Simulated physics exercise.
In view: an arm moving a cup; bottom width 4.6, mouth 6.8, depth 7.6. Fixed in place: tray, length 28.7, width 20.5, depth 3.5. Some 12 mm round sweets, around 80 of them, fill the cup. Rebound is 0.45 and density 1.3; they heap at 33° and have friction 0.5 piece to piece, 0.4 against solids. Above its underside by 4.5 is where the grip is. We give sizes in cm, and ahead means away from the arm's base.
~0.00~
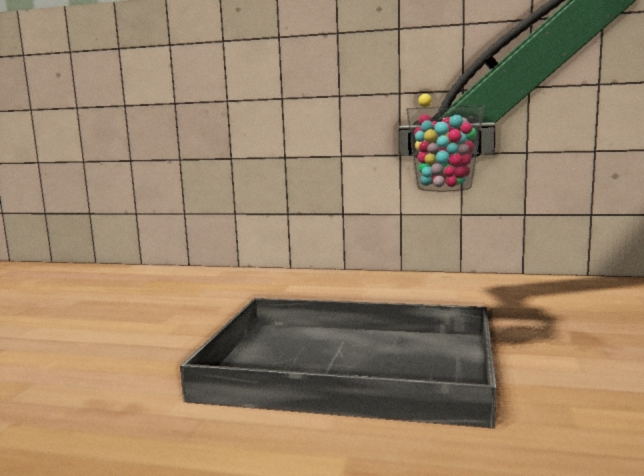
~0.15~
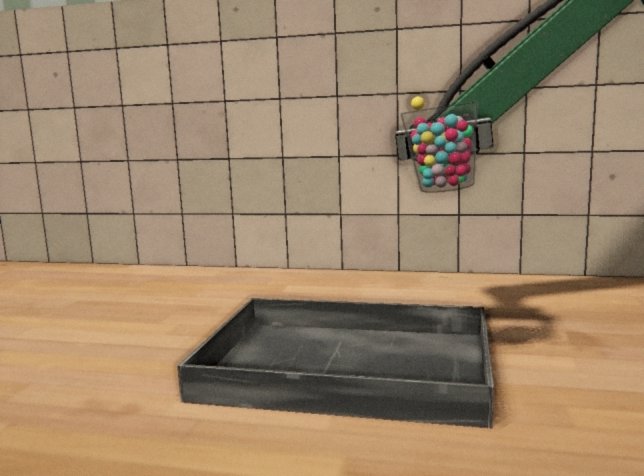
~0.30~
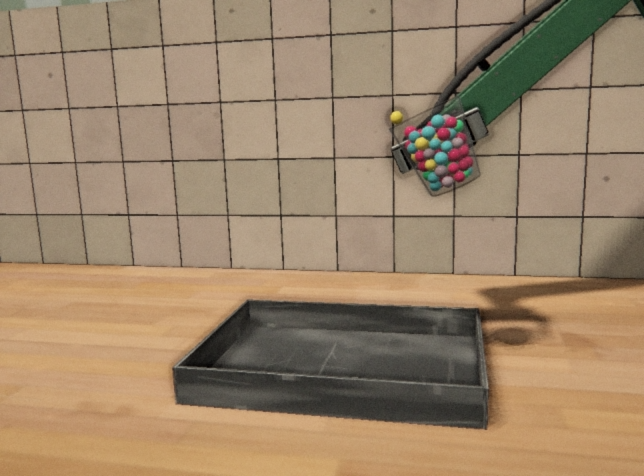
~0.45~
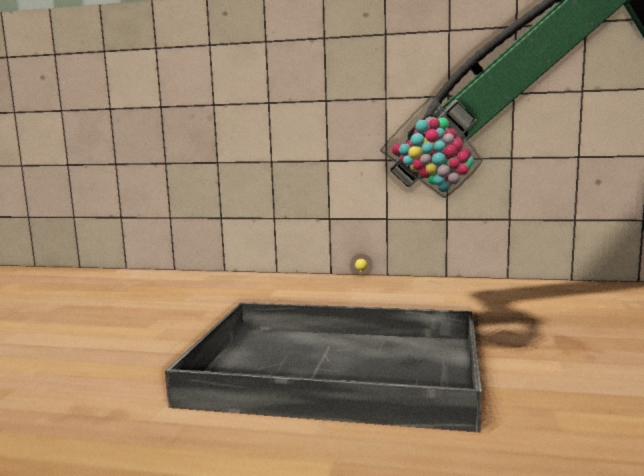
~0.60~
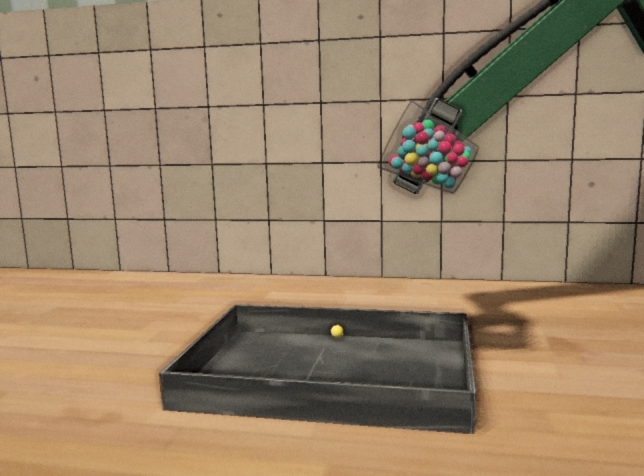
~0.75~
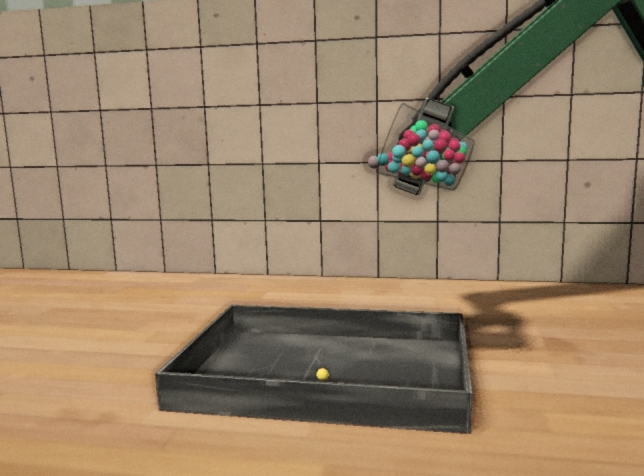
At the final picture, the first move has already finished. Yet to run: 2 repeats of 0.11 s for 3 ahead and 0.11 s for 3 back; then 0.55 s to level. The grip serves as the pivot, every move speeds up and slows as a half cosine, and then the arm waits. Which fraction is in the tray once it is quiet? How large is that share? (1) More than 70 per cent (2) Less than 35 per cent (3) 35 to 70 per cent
3, 35 to 70 per cent.
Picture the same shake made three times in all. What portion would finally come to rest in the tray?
It would come to around 60 %.
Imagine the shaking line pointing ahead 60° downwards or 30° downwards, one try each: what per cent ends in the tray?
First try some 10 %, second try some 35 %.
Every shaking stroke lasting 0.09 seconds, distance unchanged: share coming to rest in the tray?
Around 60 percent.
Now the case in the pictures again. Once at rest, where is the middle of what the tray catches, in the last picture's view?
Estimated centre at around (300, 363).
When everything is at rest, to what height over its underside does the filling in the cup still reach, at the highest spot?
I'd put it at close to 5.5 centimetres.
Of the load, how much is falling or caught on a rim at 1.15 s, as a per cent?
Some 7 percent.
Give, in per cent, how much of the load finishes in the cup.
My estimate would be some 50 percent.
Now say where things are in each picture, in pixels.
The cup middle at (445, 150), level; upper third of the load around (444, 130), from x 420 to 470, top at y 100; 83 in the cup, in the first frame.
The cup middle at (443, 150), tilted 7° forward; upper third of the load around (442, 130), from x 415 to 465, top at y 105, in the second frame.
The cup middle at (440, 151), tilted 24° forward; upper third of the load around (440, 133), from x 395 to 465, top at y 120; 82 in the cup, 1 in flight or on a rim, in the third frame.
The cup middle at (436, 153), tilted 45° forward; upper third of the load around (433, 136), from x 360 to 470, top at y 125; 82 in the cup, 1 in flight or on a rim, in the fourth frame.
The cup middle at (431, 153), tilted 62° forward; upper third of the load around (425, 139), from x 335 to 465, top at y 125; 82 in the cup, 1 in the tray, in the fifth frame.
The cup middle at (428, 153), tilted 69° forward; upper third of the load around (430, 141), from x 325 to 460, top at y 125; 82 in the cup, 1 in the tray, in the sixth frame.
After 1.15 s, tilted 69° forward, highest piece 25 above the table; 53 in the cup, 24 in the tray, 6 in flight or on a rim.
After 1.54 s, tilted 20° forward, highest piece 26 above the table; 42 in the cup, 41 in the tray.
After 1.94 s, level, highest piece 25 above the table; 42 in the cup, 41 in the tray.
After 2.99 s, level, highest piece 25 above the table; 42 in the cup, 41 in the tray.
In the end, 42 in the cup, 41 in the tray. That is 49 % in the tray.
